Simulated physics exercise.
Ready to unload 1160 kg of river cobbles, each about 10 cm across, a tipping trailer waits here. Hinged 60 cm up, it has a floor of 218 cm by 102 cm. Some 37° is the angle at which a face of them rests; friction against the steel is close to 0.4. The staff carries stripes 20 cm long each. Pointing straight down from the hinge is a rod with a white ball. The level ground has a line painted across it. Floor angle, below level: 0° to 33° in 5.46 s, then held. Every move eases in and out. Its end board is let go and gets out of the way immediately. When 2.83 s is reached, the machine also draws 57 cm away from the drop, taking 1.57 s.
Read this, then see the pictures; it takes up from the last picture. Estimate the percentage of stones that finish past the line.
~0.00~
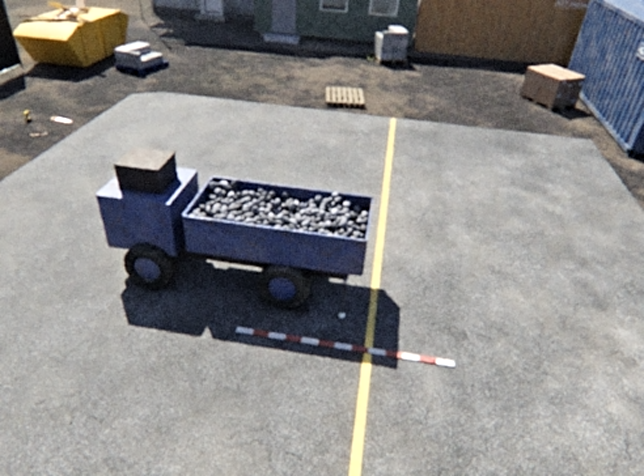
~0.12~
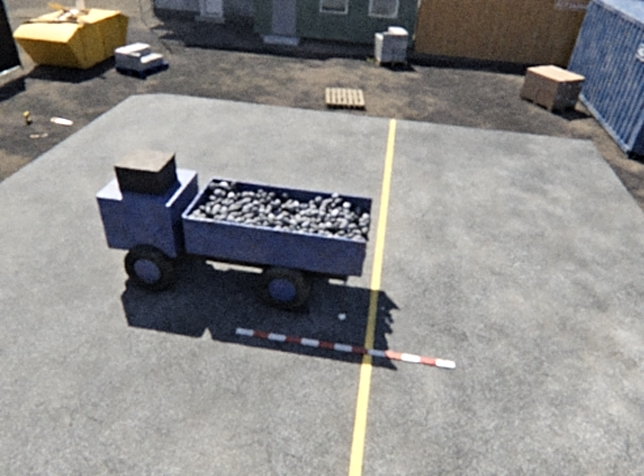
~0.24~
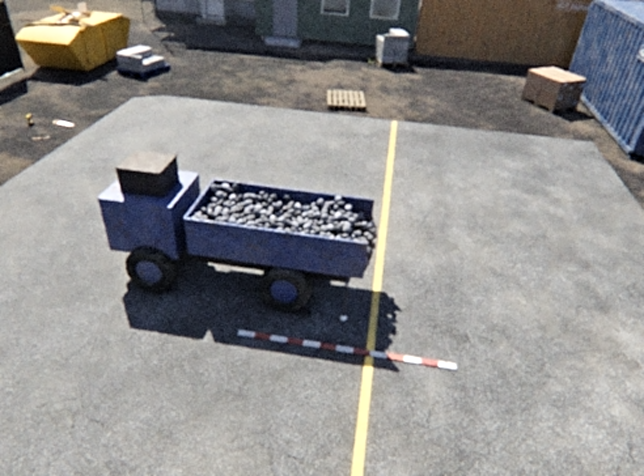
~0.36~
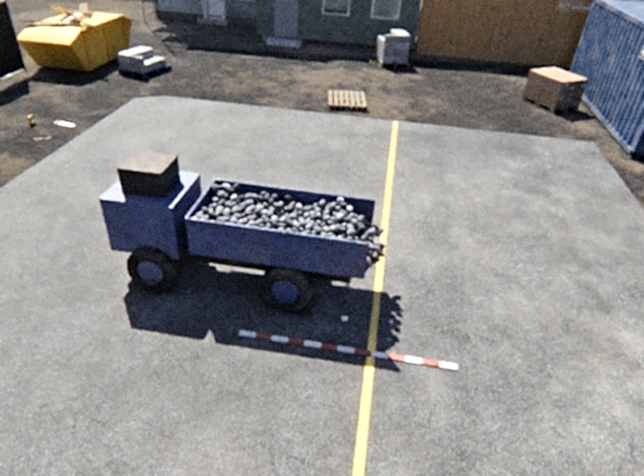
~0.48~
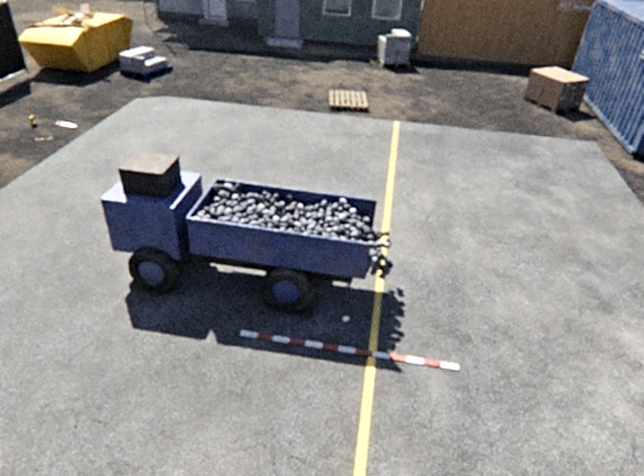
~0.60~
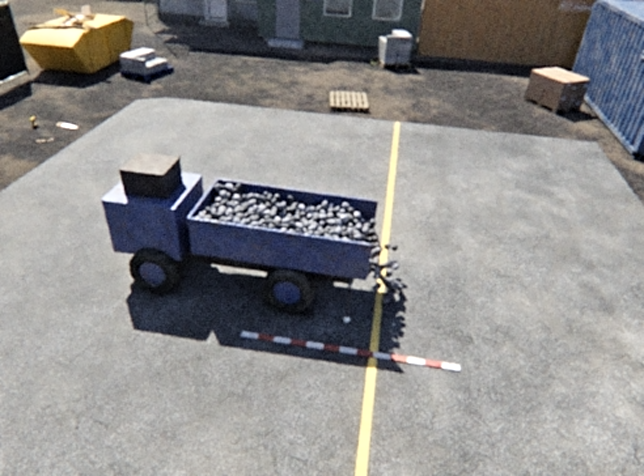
About 30 per cent.
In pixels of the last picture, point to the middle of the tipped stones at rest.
About (362, 286).
After 4.1 s the floor is at 28°; 41 % in the bed, 34 % short of the line, 25 % past the line; the foremost stones are at (455, 300).
After 5.6 s the floor is at 33°; 1 % in the bed, 69 % short of the line, 30 % past the line; the foremost stones are at (461, 309).
After 5.9 s the floor is at 33°; 0 % in the bed, 70 % short of the line, 30 % past the line; the foremost stones are at (461, 309).
After 8.7 s the floor is at 33°; 0 % in the bed, 69 % short of the line, 31 % past the line; the foremost stones are at (461, 309).
